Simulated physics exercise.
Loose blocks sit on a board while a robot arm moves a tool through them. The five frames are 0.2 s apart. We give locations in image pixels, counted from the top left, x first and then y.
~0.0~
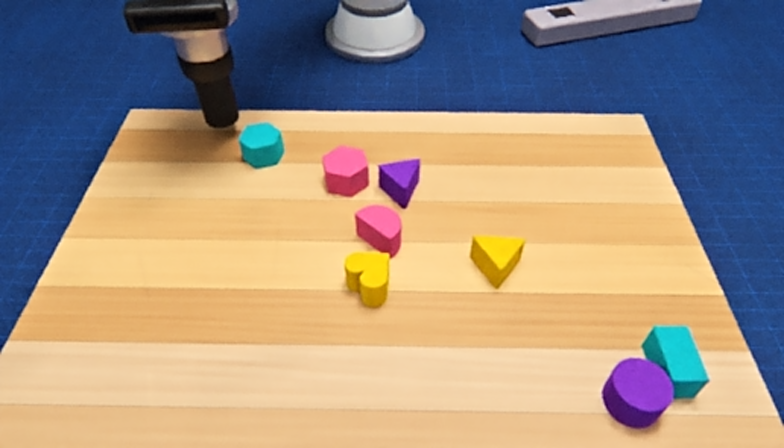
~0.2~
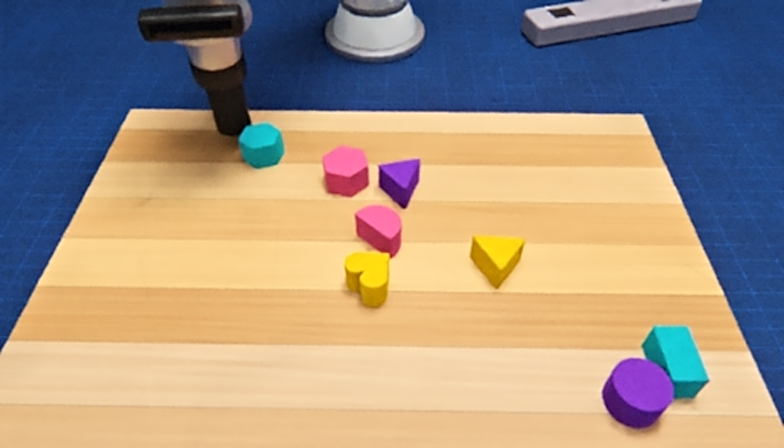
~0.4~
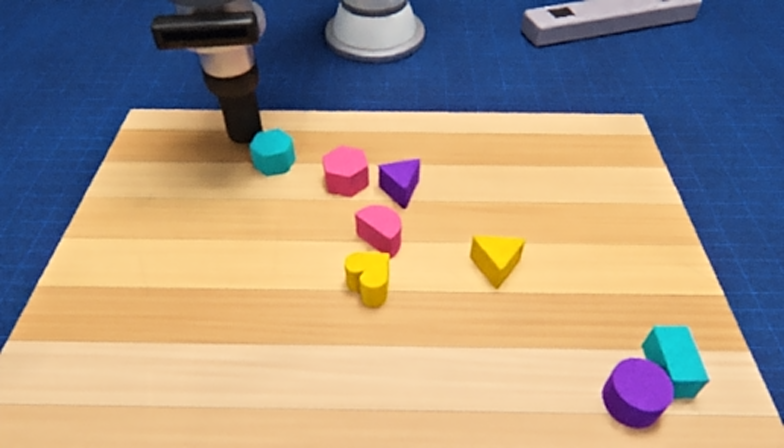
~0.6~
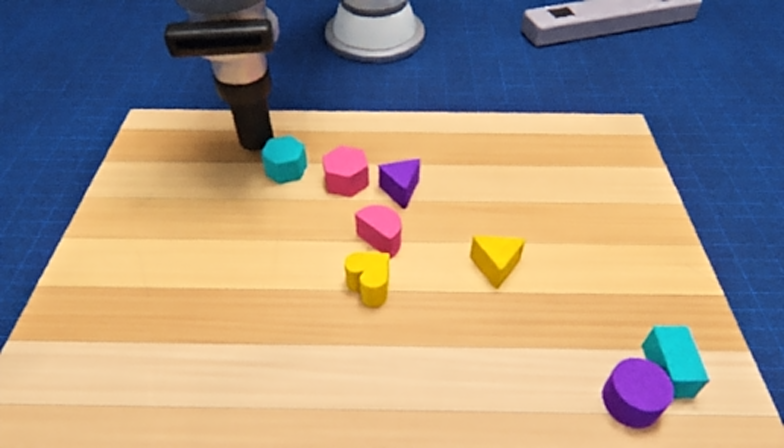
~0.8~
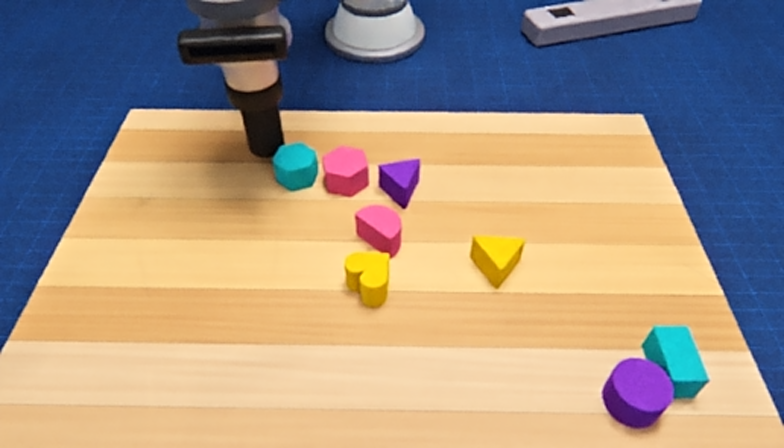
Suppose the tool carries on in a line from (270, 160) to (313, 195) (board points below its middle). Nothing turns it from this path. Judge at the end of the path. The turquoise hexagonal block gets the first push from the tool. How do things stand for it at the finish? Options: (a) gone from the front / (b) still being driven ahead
My pick is b.
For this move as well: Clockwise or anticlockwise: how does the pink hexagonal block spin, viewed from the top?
Viewed from overhead, the pink hexagonal block winds up turned anticlockwise.
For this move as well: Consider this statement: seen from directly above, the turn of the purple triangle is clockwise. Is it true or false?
The claim holds.
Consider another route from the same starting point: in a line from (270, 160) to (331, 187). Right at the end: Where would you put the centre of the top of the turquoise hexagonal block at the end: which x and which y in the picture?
The middle of its upper face will lie at (335, 194).
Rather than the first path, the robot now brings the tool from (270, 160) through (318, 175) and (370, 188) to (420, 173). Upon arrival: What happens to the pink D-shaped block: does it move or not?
That block will keep its spot.
On the path given first. Halfway along, tool at (289, 164); turquoise hexagonal block at (318, 171), turned 30° anticlockwise; pink hexagonal block at (359, 162); purple triangle at (404, 170).
At the end, tool at (311, 181); turquoise hexagonal block at (342, 190), turned 50° anticlockwise; pink hexagonal block at (367, 163), turned 25° anticlockwise; pink D-shaped block not moved; purple triangle at (408, 169), turned 25° clockwise.
